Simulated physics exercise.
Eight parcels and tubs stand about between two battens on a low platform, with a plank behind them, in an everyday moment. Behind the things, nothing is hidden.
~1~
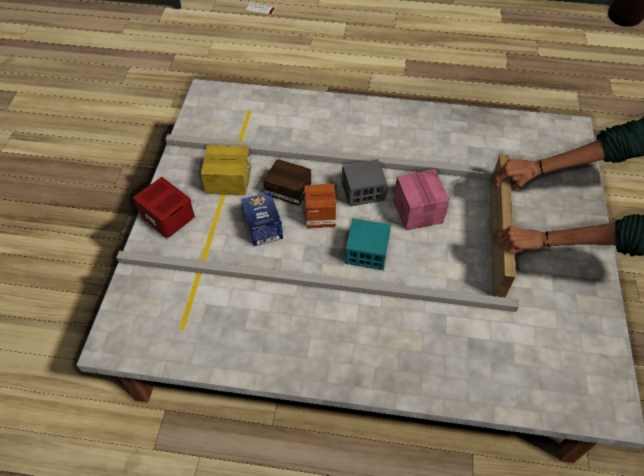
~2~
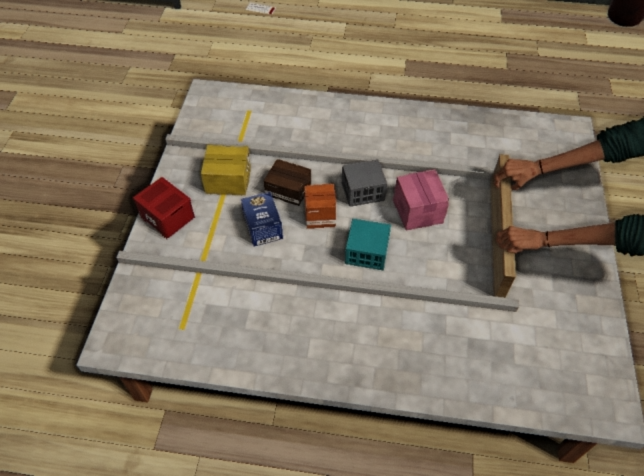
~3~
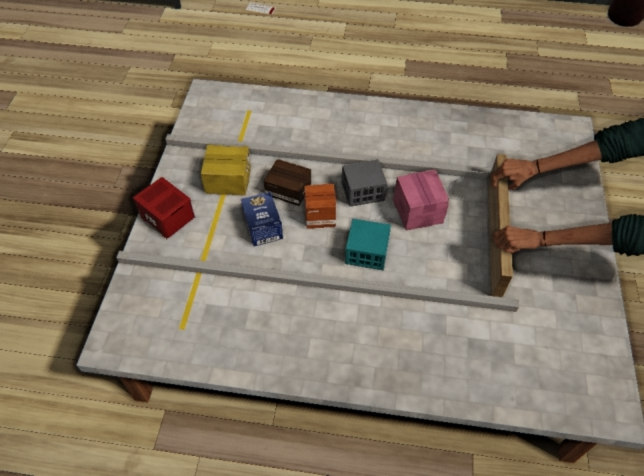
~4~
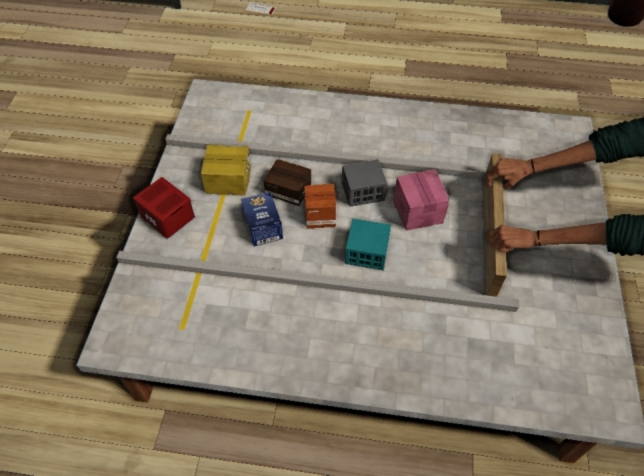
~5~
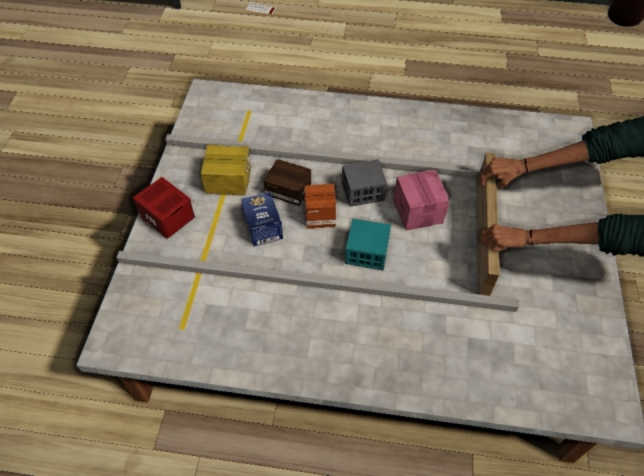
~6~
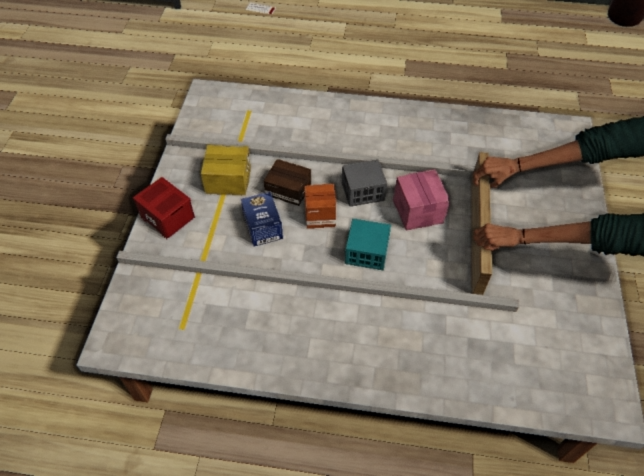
On a low platform, two hands slid a wooden plank slowly a short way left between two battens, toward eight colourful boxes scattered near a yellow tape line, while the boxes stayed still.
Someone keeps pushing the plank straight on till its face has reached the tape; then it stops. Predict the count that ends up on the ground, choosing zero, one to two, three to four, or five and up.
I reckon the ones pushed off reach three but not past four.
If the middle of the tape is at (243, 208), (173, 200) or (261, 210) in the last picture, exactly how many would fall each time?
So, reaching the ground: 1, then 6, then 1.
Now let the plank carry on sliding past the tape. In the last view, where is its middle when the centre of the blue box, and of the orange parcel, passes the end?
The middle is at (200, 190) when it's the blue box, and at (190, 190) when it's the orange parcel.
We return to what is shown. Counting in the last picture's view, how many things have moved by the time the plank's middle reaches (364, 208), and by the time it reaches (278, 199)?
The first count is 5, and then it's 7.
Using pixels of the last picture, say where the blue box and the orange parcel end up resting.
First (144, 229), then (172, 197).
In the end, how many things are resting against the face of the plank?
Counting them up gives 2.
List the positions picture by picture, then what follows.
The first picture shows red tote (165, 208); yellow box (227, 170); blue box (262, 219); plank (502, 224); tape (220, 205).
The second picture shows yellow box (227, 170); orange parcel (320, 206).
The third picture shows blue box (262, 219); plank (499, 224).
The fourth picture shows red tote (165, 208); brown box (288, 182).
The fifth picture shows yellow box (227, 170); pink parcel (420, 200).
The sixth picture shows red tote (165, 208); yellow box (227, 170); blue box (262, 219); plank (481, 222); tape (220, 205).
Soon after, none off yet; red tote at rest near (165, 208); yellow box at rest near (227, 170); blue box at rest near (262, 219).
By the end, the number that fall off is three or four; fallen, brown box, yellow box and red tote.
